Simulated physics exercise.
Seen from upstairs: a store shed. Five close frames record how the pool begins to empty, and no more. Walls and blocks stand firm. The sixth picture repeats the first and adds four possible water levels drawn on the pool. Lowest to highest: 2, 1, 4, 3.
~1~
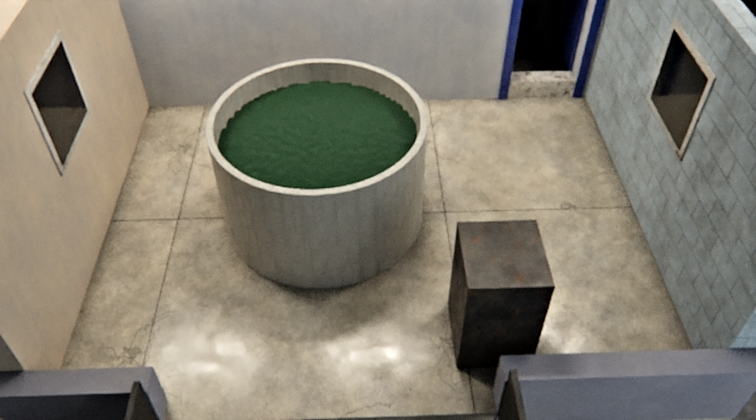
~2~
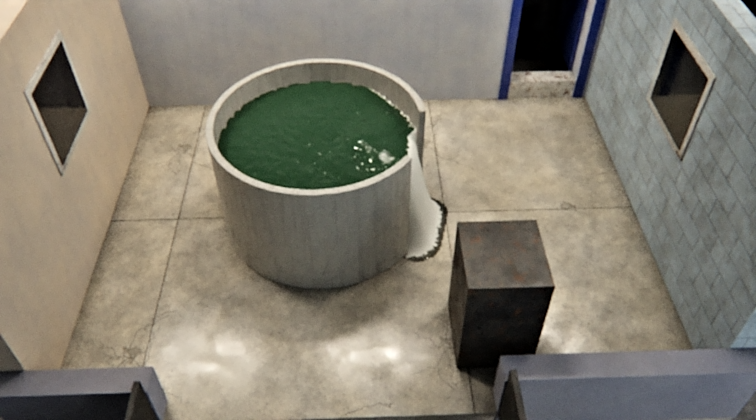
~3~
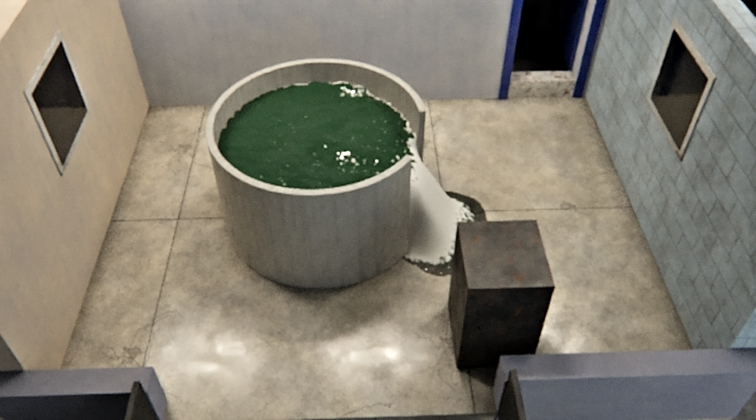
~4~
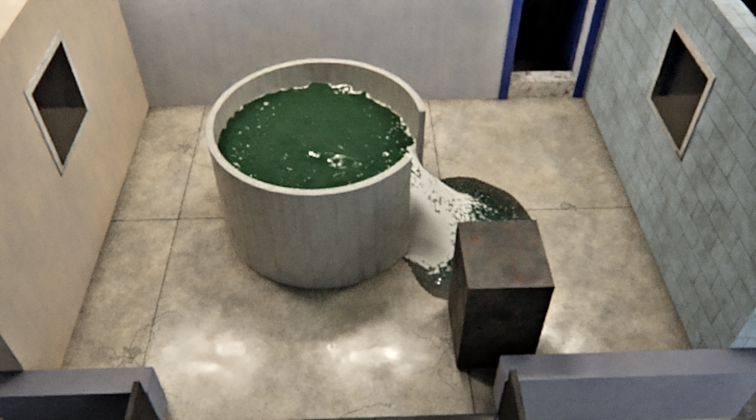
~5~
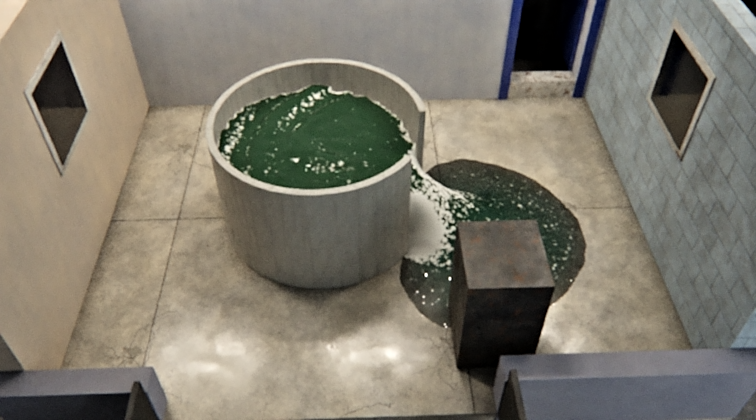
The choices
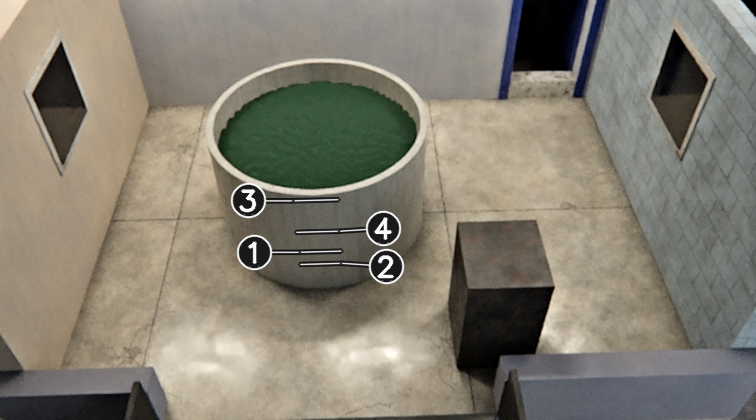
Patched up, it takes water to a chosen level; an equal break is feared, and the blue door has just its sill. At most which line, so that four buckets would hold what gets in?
Go for 4.
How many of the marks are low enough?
Three of the four.
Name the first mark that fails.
3 it is.
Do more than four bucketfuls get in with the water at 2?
No, not at all.
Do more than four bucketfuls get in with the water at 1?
No.
In white, 1 at (320, 251); 2 at (321, 263); 3 at (315, 200); 4 at (318, 231); from the bottom up 2, 1, 4, 3.
If 1 is chosen, nothing gets over.
If 2 is chosen, nothing gets over.
If 3 is chosen, some 15 bucketfuls get in.
If 4 is chosen, a bucket or two gets in.
